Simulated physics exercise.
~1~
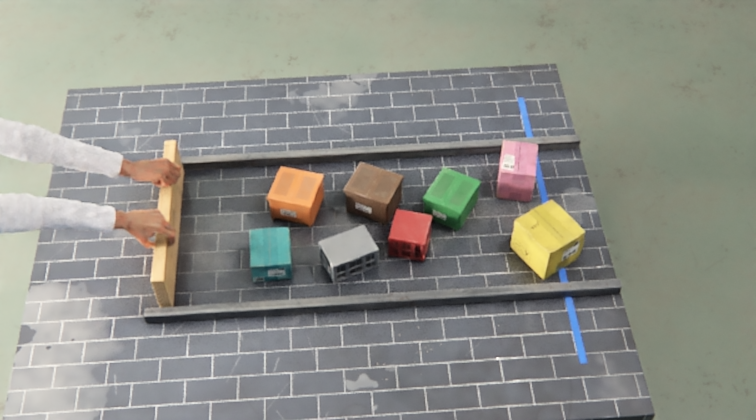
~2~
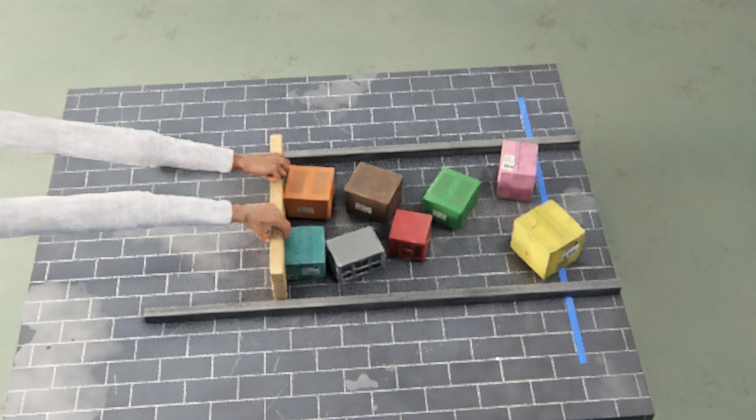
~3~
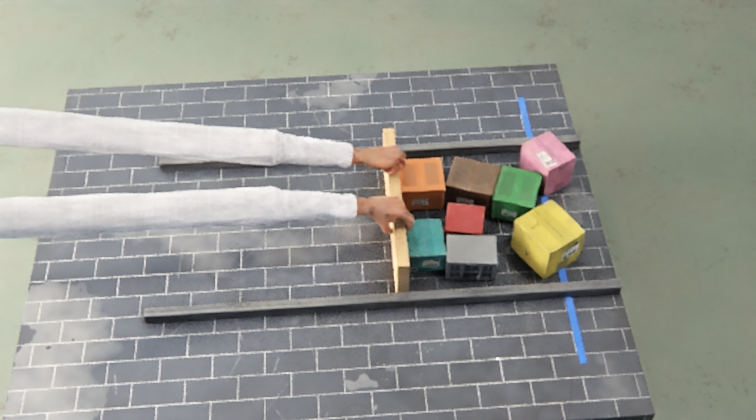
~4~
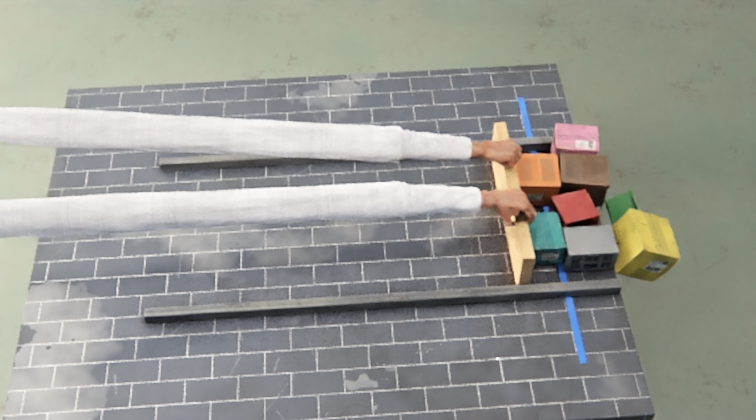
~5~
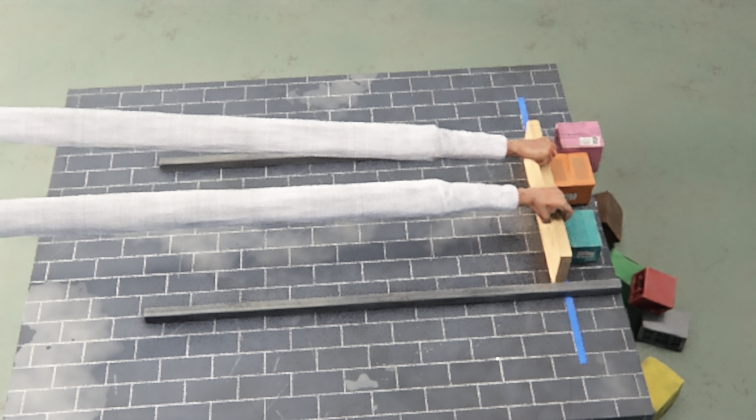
Two hands slid a wooden plank to the right between two rails, bunching colourful boxes together and pushing them past a blue tape line, until five tumbled off the platform's edge while the pink, orange and turquoise ones stayed up beside the plank.
